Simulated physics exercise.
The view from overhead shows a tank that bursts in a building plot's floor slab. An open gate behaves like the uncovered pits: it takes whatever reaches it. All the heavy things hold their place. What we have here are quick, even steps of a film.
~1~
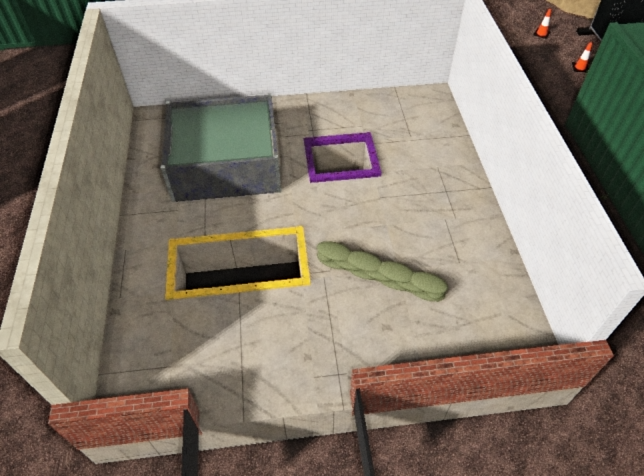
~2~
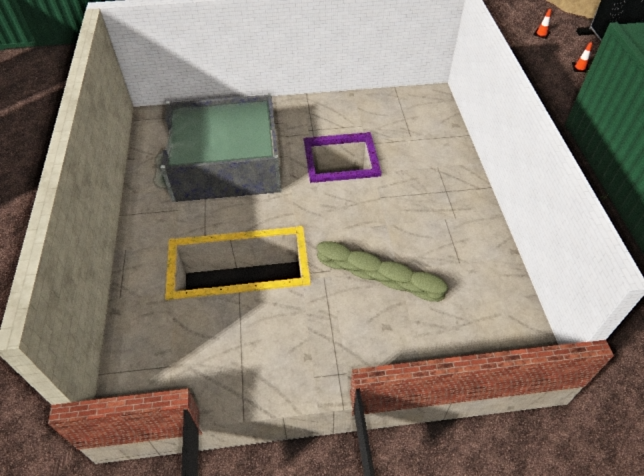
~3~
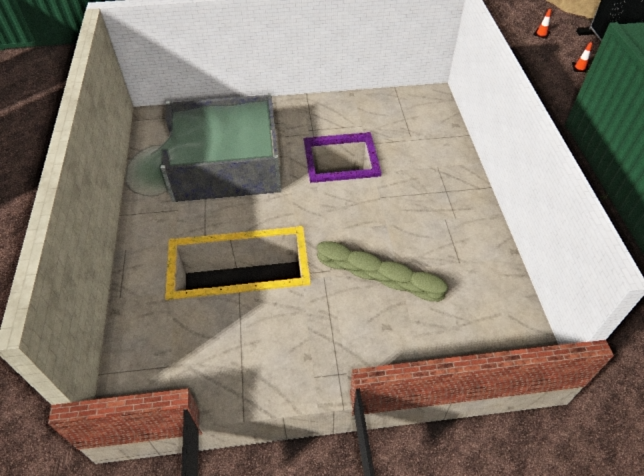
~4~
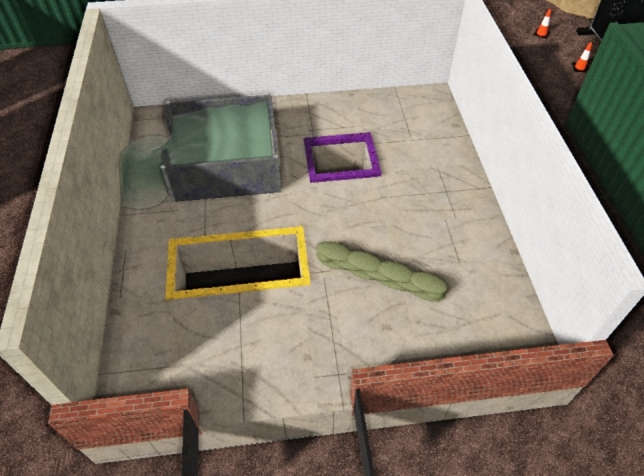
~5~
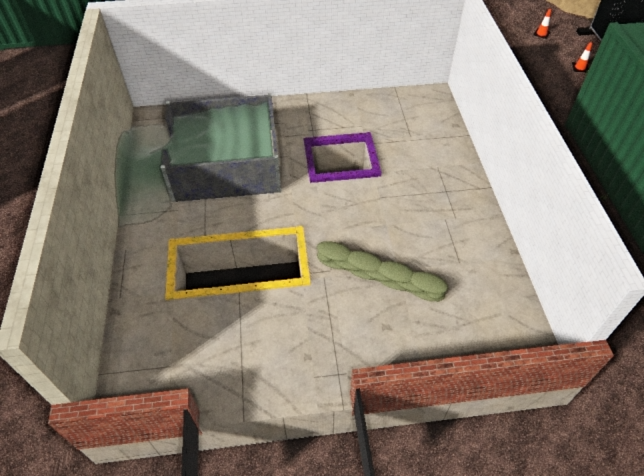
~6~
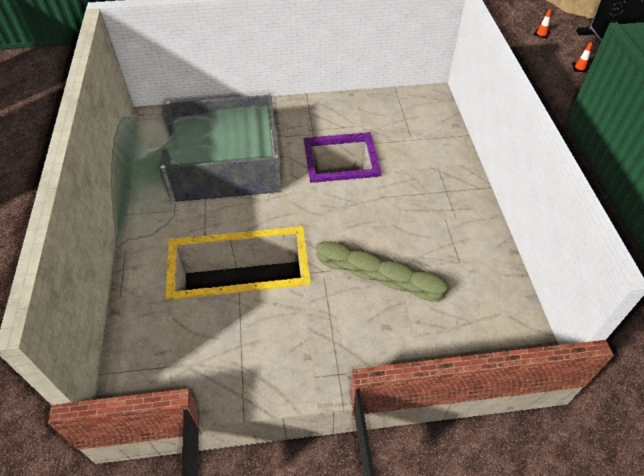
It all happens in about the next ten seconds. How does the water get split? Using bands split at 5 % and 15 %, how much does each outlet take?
I would say the gate draws off between 5 and 15 %, the yellow pit draws off between 5 and 15 %, the purple pit draws off under 5 %.
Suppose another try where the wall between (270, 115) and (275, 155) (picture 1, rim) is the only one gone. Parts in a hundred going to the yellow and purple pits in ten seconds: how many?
In per cent: Yellow 0, purple 40.
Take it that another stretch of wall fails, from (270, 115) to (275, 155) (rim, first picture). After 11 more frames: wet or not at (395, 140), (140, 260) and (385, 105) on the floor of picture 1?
Note, points one to three: Unreached / unreached / reached and soaked.
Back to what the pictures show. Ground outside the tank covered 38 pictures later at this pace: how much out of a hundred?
I'd guess some 70 per cent.
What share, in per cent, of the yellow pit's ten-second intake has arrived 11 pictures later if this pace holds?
Close to 30 %.
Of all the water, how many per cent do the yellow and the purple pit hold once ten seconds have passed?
The first comes to roughly 10 percent, the second to roughly 0 percent.
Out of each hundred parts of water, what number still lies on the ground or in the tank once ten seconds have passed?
My reading is around 80 percent.
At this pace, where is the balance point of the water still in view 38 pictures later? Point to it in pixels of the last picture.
At roughly (262, 179).
A moment on, water covers 15 % of the floor; the gate 0 %, the yellow pit 0 %, the purple pit 0 %.
Next, water covers 30 % of the floor; the gate 0 %, the yellow pit 3 %, the purple pit 0 %.
Then, water covers 45 % of the floor; the gate 2 %, the yellow pit 6 %, the purple pit 0 %.
Later, water covers 70 % of the floor; the gate 6 %, the yellow pit 8 %, the purple pit 0 %.
In the end, water covers 90 % of the floor; the gate 10 %, the yellow pit 9 %, the purple pit 0 %.
